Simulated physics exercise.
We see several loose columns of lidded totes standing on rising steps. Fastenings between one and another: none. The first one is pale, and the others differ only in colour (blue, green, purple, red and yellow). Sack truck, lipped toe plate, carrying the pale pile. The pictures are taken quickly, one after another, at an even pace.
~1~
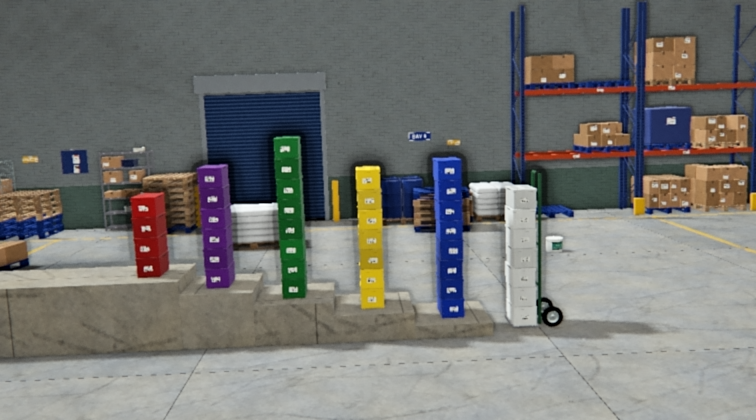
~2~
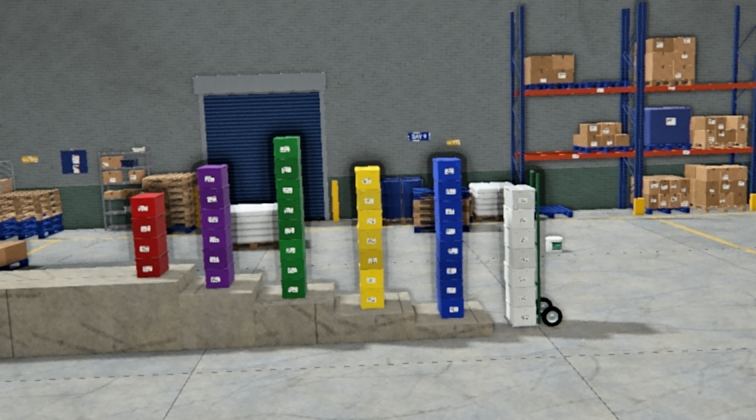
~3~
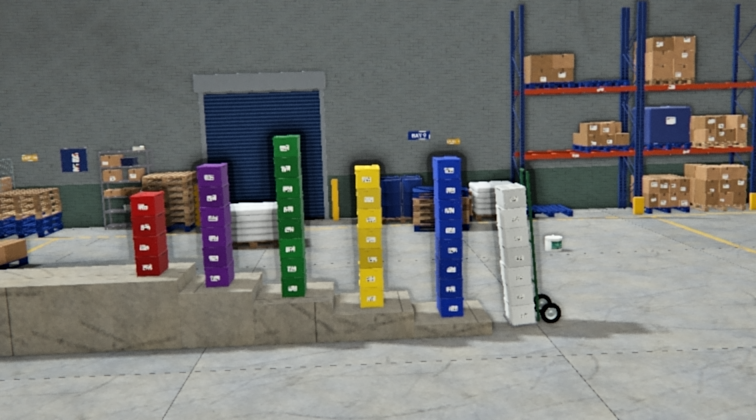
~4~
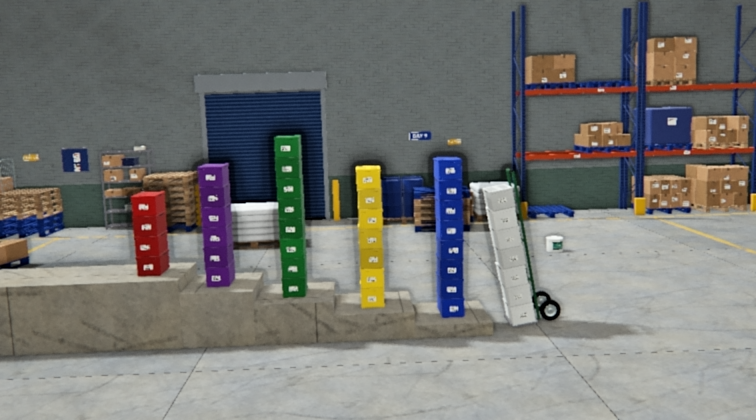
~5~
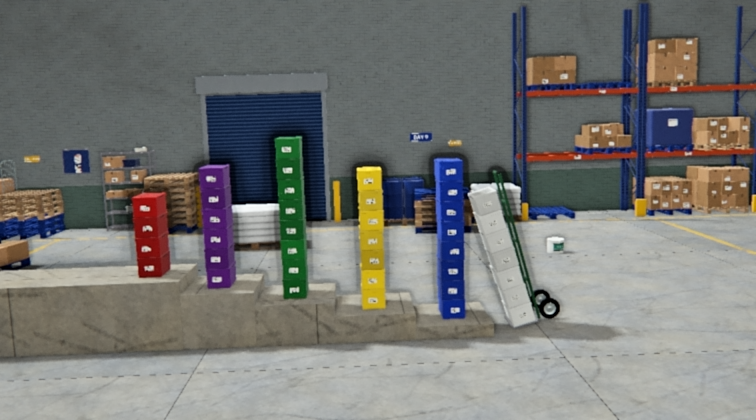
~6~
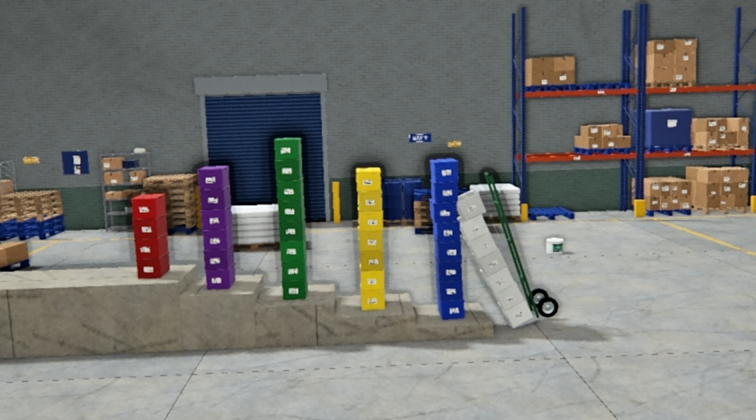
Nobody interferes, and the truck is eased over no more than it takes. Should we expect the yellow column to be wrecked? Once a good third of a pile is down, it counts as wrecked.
Yes, it is wrecked.
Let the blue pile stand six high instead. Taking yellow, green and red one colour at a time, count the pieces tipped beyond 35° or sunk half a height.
The counts are yellow 7, green 8 and red 4.
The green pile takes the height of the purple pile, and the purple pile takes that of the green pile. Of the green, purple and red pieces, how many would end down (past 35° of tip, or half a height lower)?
It works out to green 6, then purple 6, then red 4.
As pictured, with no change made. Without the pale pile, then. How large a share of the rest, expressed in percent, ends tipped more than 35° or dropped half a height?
Some 95 per cent of them.
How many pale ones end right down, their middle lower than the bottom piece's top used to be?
The number is 1.
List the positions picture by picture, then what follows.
In the first frame (we follow the side turned to the camera), truck frame (540, 204) level; top yellow tote (368, 180); top red tote (143, 208); no other piece has moved.
The second frame shows truck frame (538, 204) rocked barely; top yellow tote (368, 180).
The third frame shows truck frame (530, 202) rocked barely, top of the pale pile leaning barely; top yellow tote (368, 179); no other piece has moved.
The fourth frame shows truck frame (518, 202) rocked a little, top of the pale pile leaning a little; top yellow tote (369, 179); no other piece has moved.
The fifth frame shows truck frame (508, 203) rocked clearly, top of the pale pile leaning clearly; top yellow tote (370, 181); no other piece has moved.
The sixth frame shows truck frame (500, 205) rocked clearly, top of the pale pile leaning clearly; top yellow tote (369, 181); top blue tote (447, 172) displaced a little; 5 stirred so far.
Soon, 7 of the pale pile down; none of the 7 yellow totes down (8 of 33 in all colours); top yellow tote tipped a little; top blue tote tipped clearly, about its own height lower.
A while on, 7 of the pale pile down; 7 of the 7 yellow totes down (23 of 33 in all colours); top yellow tote tipped a little, some two heights lower; top green tote upside down.
Finally, 7 of the pale pile down; 7 of the 7 yellow totes down (32 of 33 in all colours); top yellow tote some two heights lower; top green tote upside down. Seen by the last camera, middles, top yellow tote near (236, 233), top green tote near (259, 227).
